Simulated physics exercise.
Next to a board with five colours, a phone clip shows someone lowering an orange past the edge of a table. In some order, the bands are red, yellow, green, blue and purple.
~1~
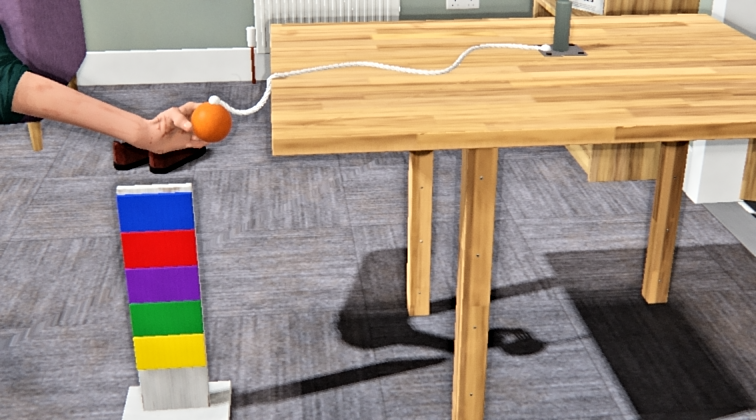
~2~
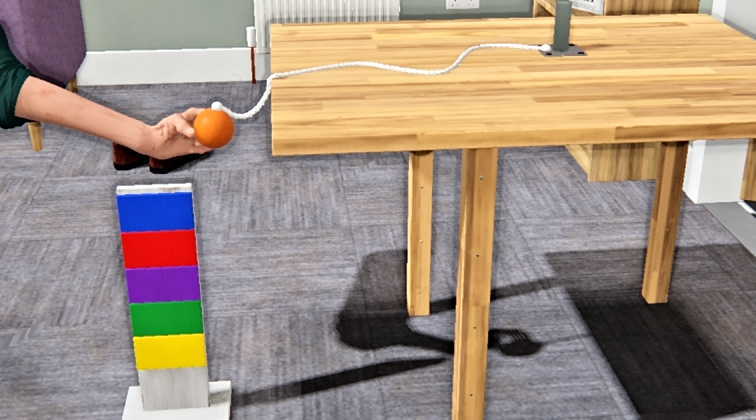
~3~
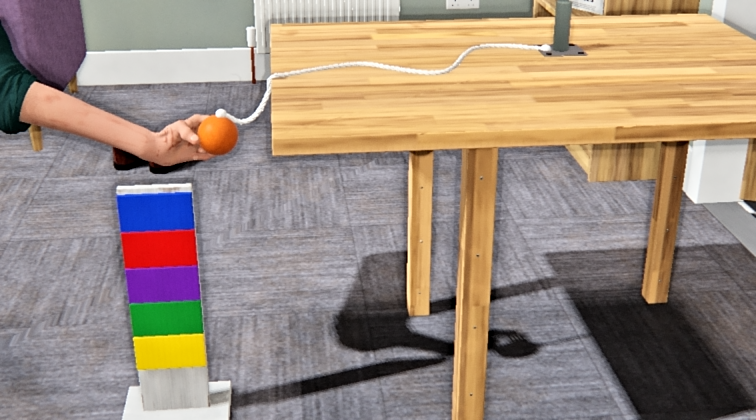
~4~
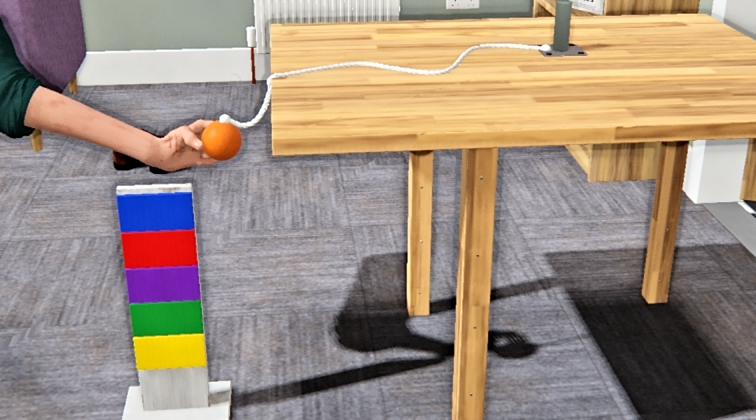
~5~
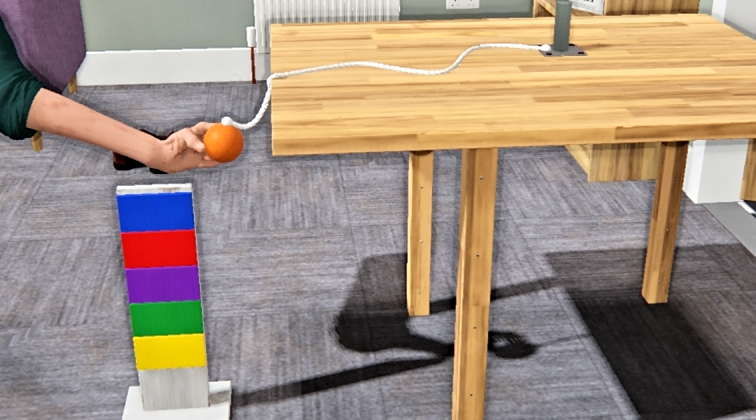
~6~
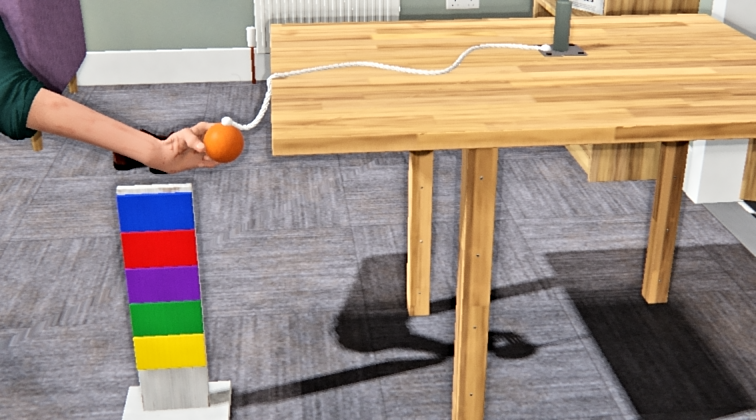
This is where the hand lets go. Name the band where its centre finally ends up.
Its centre finishes at the red band.
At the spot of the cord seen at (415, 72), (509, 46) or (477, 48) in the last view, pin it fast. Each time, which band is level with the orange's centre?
First try blue, second try red, third try red.
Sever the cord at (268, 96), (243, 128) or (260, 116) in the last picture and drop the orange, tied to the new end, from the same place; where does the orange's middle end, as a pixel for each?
(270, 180), (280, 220), (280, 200).
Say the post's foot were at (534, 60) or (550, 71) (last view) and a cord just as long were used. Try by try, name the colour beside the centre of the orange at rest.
The first case gives purple, the second gives purple.
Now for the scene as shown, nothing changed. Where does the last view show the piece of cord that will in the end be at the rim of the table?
Pixel (336, 67).
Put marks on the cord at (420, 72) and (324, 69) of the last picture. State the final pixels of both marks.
Point one to (360, 66), point two to (270, 91).
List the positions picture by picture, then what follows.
In the first frame, orange (211, 122); blue (156, 214); red (160, 250); purple (163, 286); green (167, 320); yellow (170, 353).
In the second frame, orange (214, 128); cord through (508, 46) (462, 57) (426, 73) (354, 65) (277, 77).
In the third frame, orange (218, 135).
In the fourth frame, orange (222, 140); cord through (508, 46) (462, 57) (426, 73) (354, 65) (277, 77).
In the fifth frame, orange (224, 143).
In the sixth frame, orange (224, 143); cord through (508, 46) (462, 57) (426, 73) (354, 65) (277, 77).
Soon after, orange near (293, 223); level with red.
Then, orange near (264, 236); level with red.
At rest, orange near (271, 239); level with red. Its middle rests at the red band.
